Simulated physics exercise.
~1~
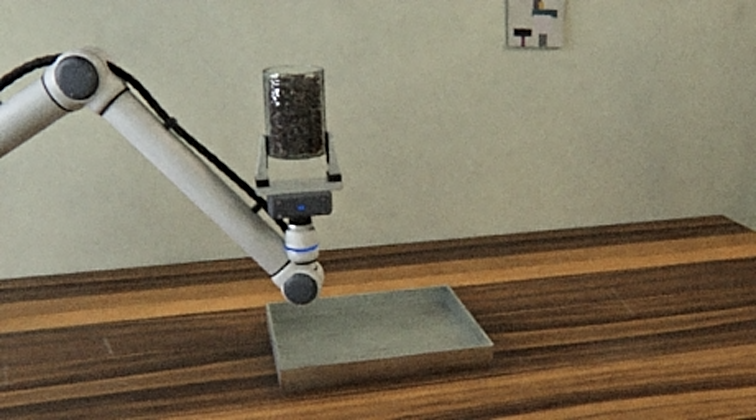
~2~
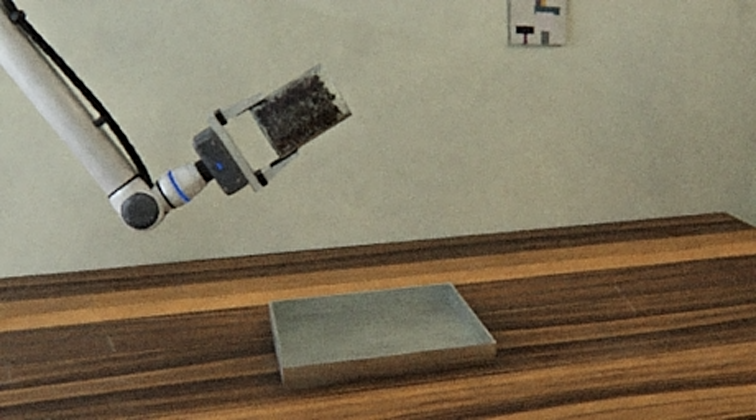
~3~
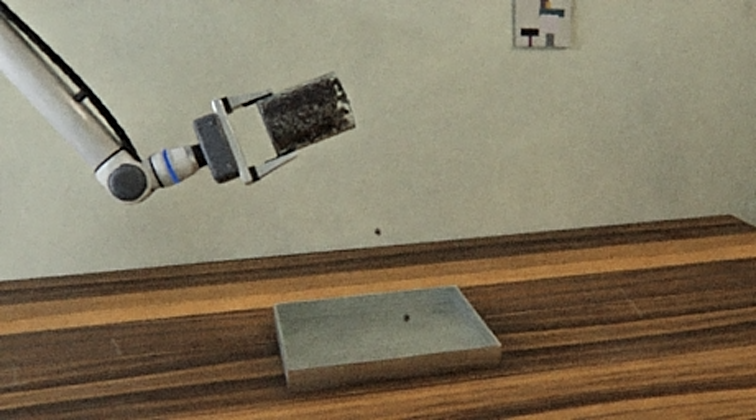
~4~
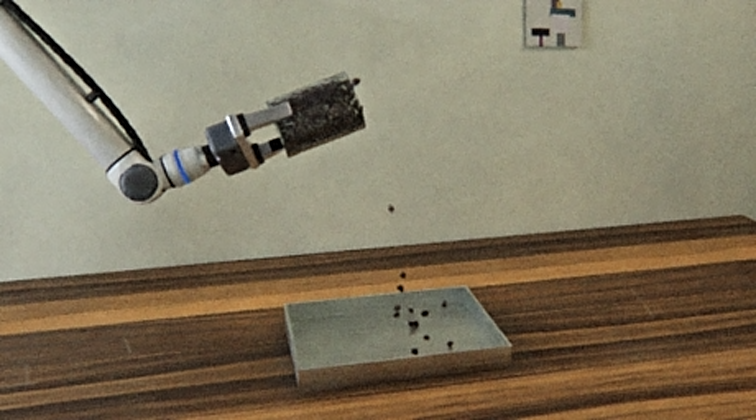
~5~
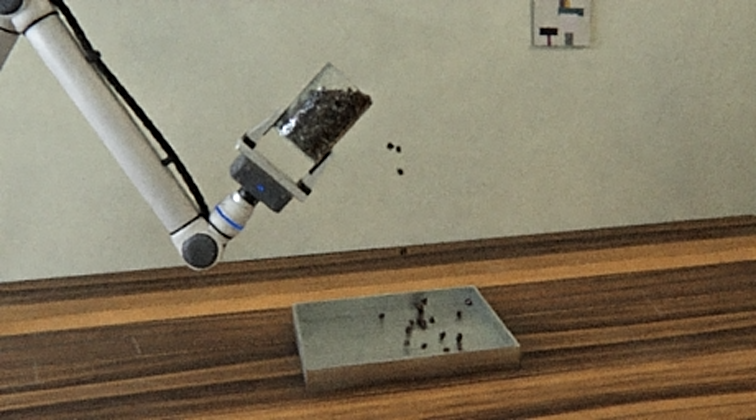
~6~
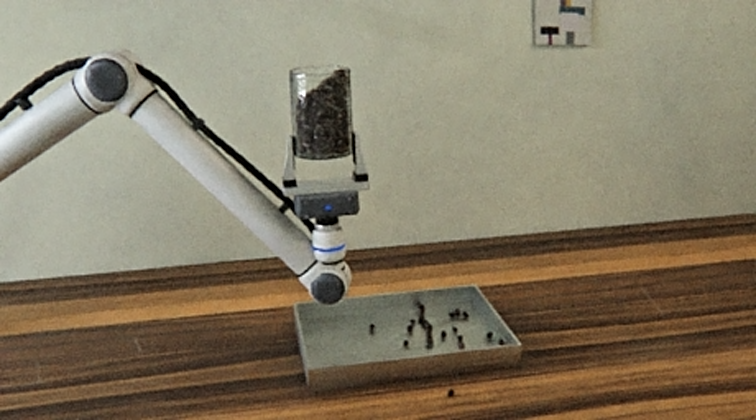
At first, a robot arm holds a clear cup full of dark beans upright above a shallow gray tray on a striped wooden table. The arm swings the cup up and to the left, tipping it well over toward the right. A bean or two drops, then more fall in a thin trickle and scatter across the tray. Next the arm starts tilting the cup back up while a few last beans are still falling. Finally the cup stands upright again, still mostly full, with a small scattering of beans in the tray and one lying on the table in front.
